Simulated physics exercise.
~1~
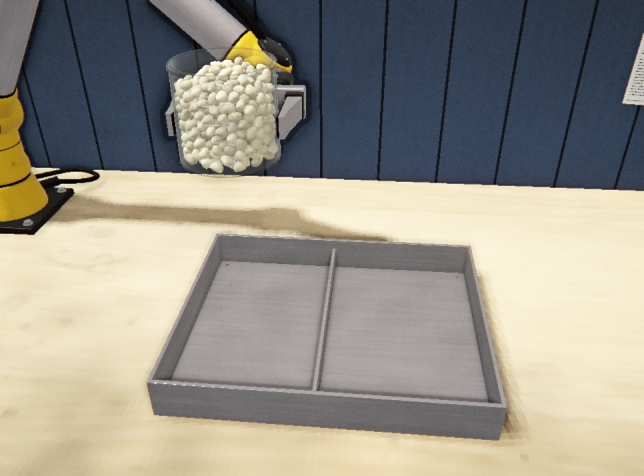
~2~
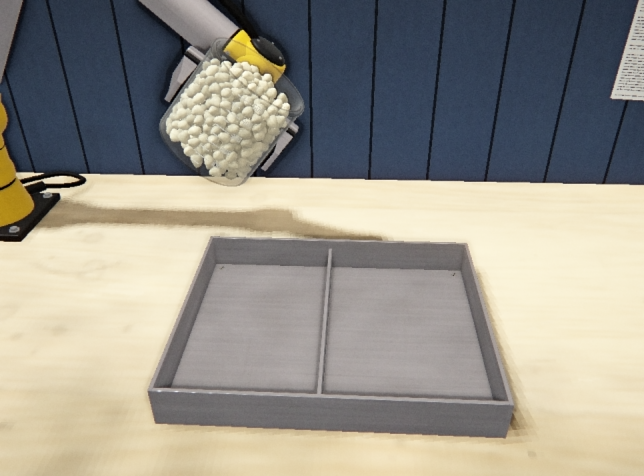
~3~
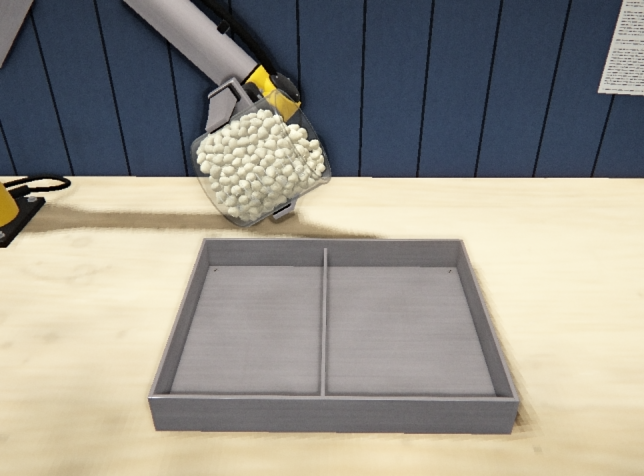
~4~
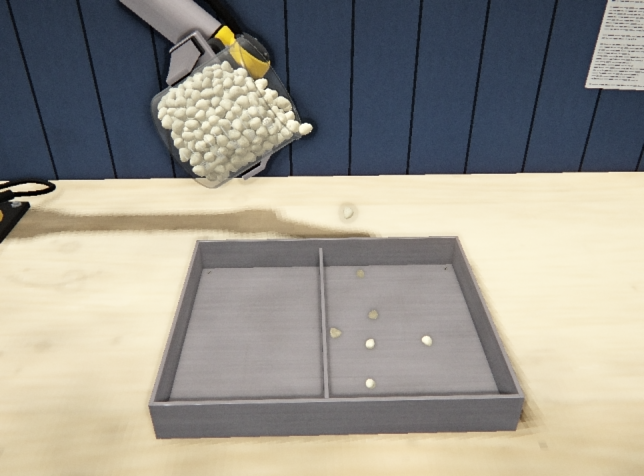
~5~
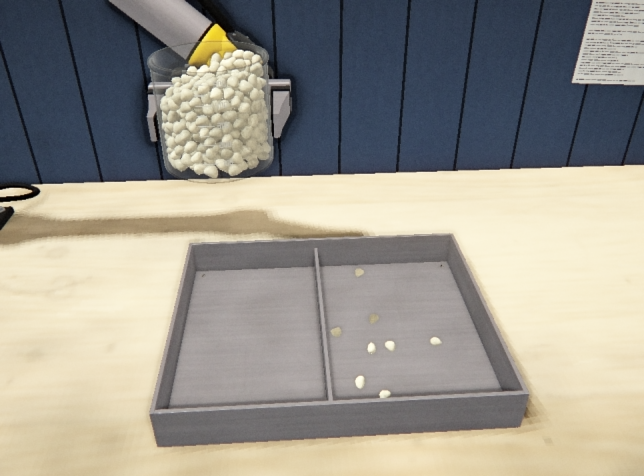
To begin with, a robot arm holds a clear beaker heaped with pale beans upright above a pale wooden table, behind an empty grey tray split in two by a cross wall. The arm starts tipping the beaker toward the right. It then lowers the beaker closer to the tray, leaning it further until the beans crowd at its lip. A few beans tumble out into the tray's right part as the arm lifts the beaker and eases it back. Finally, the beaker is upright again, still nearly full, with a handful of beans scattered in the right part and the left part empty.
